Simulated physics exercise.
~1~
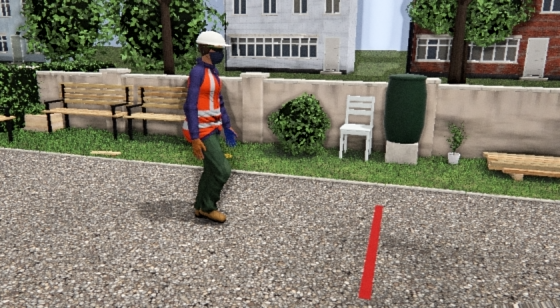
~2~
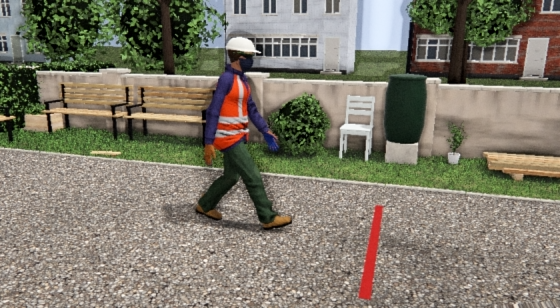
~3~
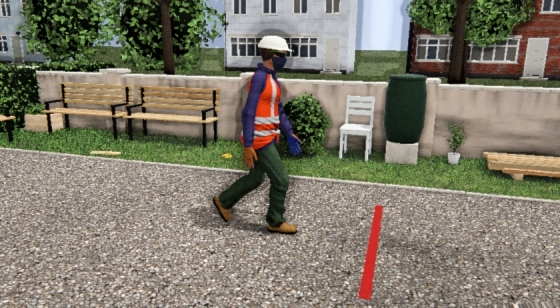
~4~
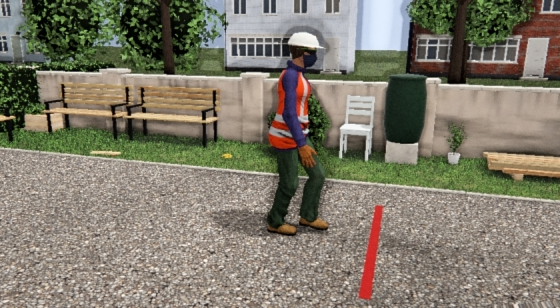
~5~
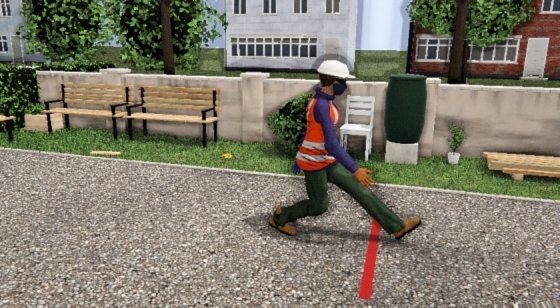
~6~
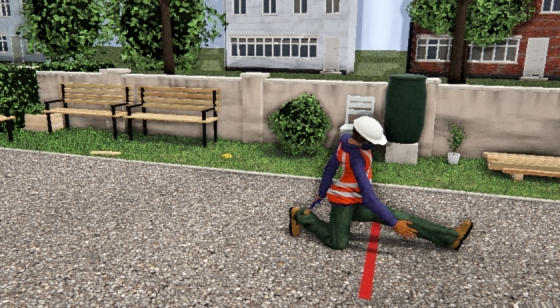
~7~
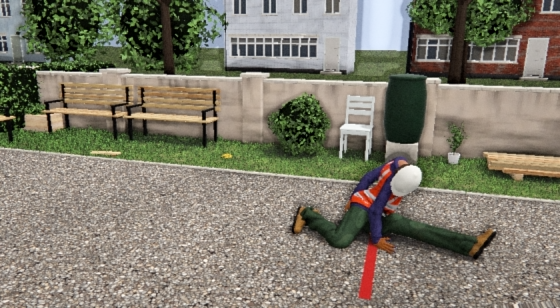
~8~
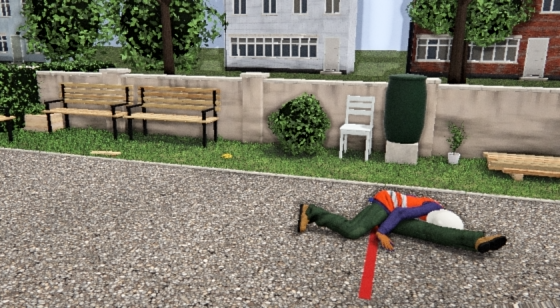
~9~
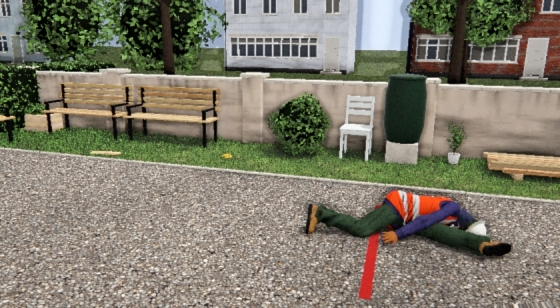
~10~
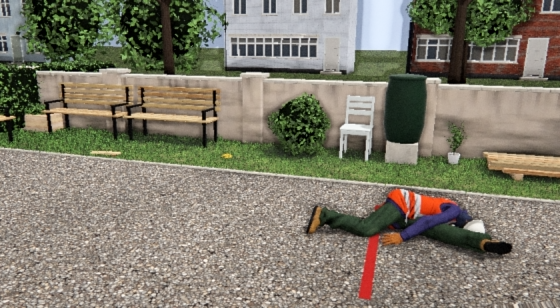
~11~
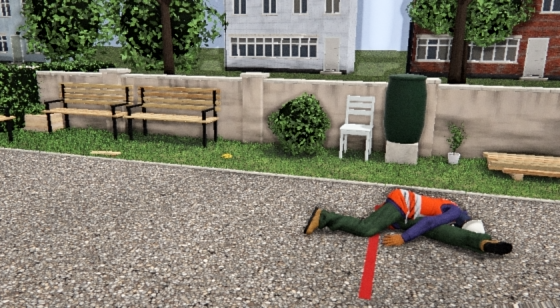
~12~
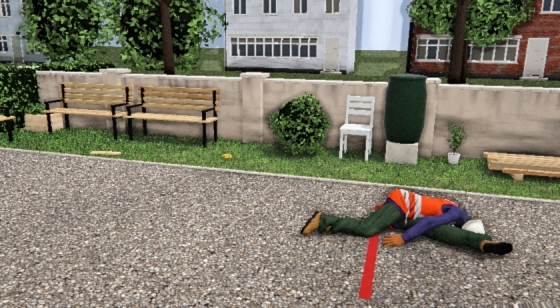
On a gravel path beside a low wall, with benches, a bush and a white chair on the grass behind, a person in a white helmet and orange safety vest walks right toward a red strip on the ground. Just short of it, the front leg slides far forward over the strip and the body sinks into a low split. The torso folds forward and one hand reaches down to the ground. The person slumps onto the gravel, head to the right, and finally lies still across the strip, with hips, chest and head beyond it.
